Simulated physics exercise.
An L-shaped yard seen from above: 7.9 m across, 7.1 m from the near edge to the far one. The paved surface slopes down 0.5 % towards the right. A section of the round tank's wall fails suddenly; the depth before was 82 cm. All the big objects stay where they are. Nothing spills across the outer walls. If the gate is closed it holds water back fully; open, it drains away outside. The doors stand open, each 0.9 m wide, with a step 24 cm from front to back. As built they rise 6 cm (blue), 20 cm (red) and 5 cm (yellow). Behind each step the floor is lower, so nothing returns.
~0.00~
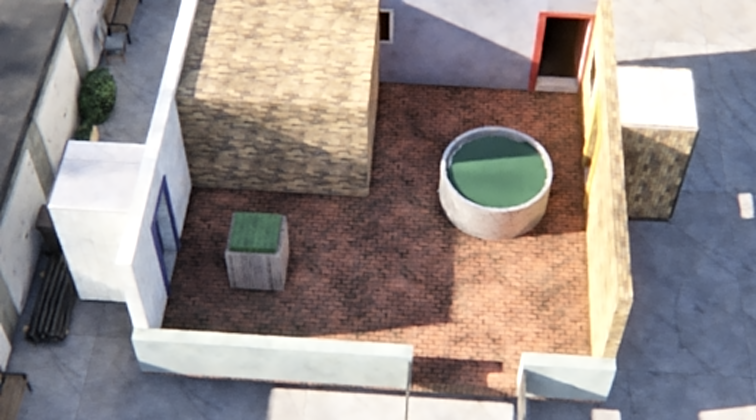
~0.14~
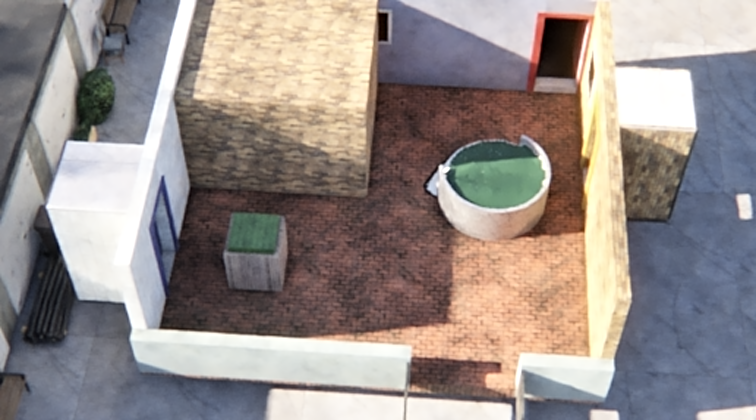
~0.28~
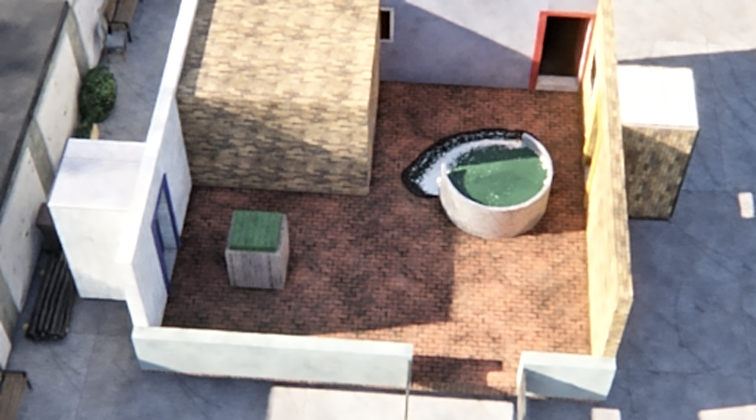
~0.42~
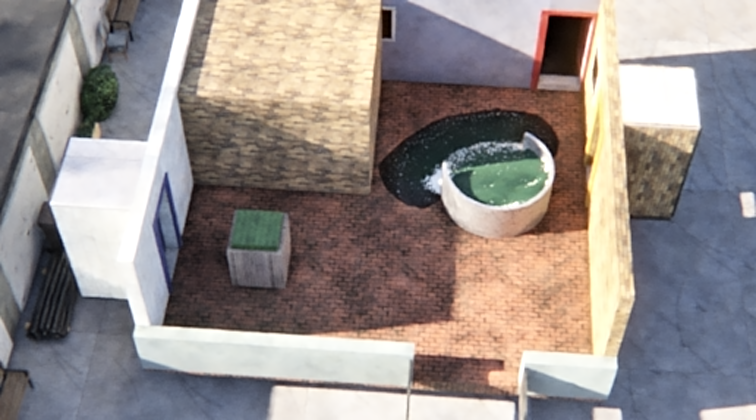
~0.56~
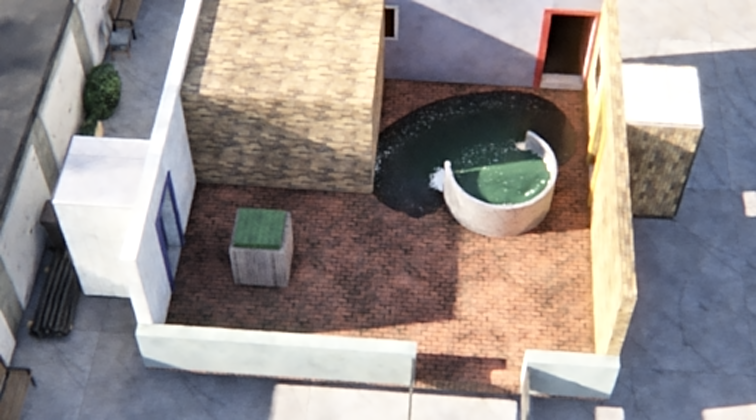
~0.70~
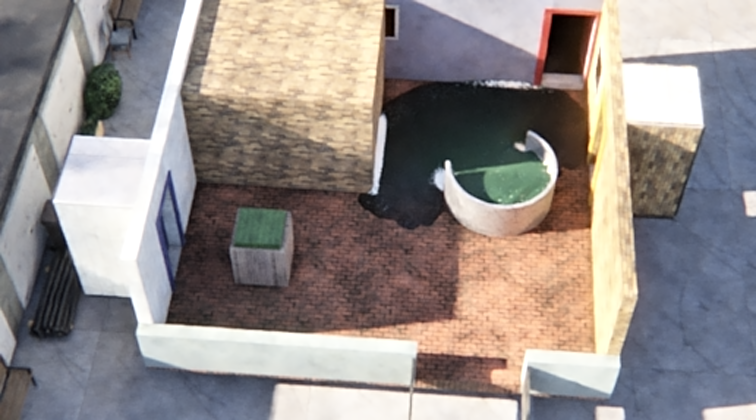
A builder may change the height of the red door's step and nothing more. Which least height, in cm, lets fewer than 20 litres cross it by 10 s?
It would have to be roughly 21 cm high.
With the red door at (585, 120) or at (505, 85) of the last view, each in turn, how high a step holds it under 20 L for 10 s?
About 21 and 28 cm.
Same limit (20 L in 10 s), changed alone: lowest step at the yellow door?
About 8.5 cm at yellow.
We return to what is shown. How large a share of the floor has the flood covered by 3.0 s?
About 35 per cent.
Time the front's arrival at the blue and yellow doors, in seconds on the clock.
Arrival: Blue 8.5 s, yellow 1.4 s.
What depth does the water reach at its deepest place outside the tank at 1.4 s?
Roughly 60 cm.
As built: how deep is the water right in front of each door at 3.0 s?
Depths in cm: Blue 0, red 20, yellow 6.
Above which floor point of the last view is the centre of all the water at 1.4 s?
At about (469, 147).
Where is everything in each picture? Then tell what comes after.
The first frame shows still water, 82 cm deep, in the round tank at (496, 171); the red door at (562, 59) is dry.
In the second frame, the front is at (427, 184), 0.3 m from the gap on the far side; 0.5 m2 of floor is wet, 82 cm left at the back.
In the third frame, the front is at (406, 174), 0.8 m from the gap on the far side; 2.0 m2 of floor is wet, 81 cm left at the back.
In the fourth frame, the front is at (385, 165), 1.3 m from the gap on the far side; 4.5 m2 of floor is wet, 75 cm left at the back.
In the fifth frame, water pours out on the far side and has run 1.8 m, to (523, 95); about 7 cm deep outside, 67 cm at the back.
In the sixth frame, the front is at (381, 109), 2.3 m from the gap on the far side; 10.3 m2 of floor is wet, 61 cm left at the back; the red door at (567, 55), 2.8 m from the gap, is still 0.1 m from the nearest water.
After 1.4 s water covers 25 % of the floor, deepest (60 cm) near (387, 80); 24 cm at the red door, 2 litres in over its 20 cm step.
After 3.0 s water covers 35 % of the floor, deepest (28 cm) near (512, 125); 20 cm at the red door, 13 litres in over its 20 cm step.
After 10.0 s water covers 90 % of the floor, deepest (11 cm) near (387, 86); 8 cm at the red door, 24 litres in over its 20 cm step.
At the red door as built, the water arrived by 0.8 s and peaked near 24 cm at 1.4 s.
Run again over the same 10 s with other heights there, 37 litres in over 18.5 cm, 5 litres over 25 cm. The limit of 20 litres is kept from about 21 cm up.
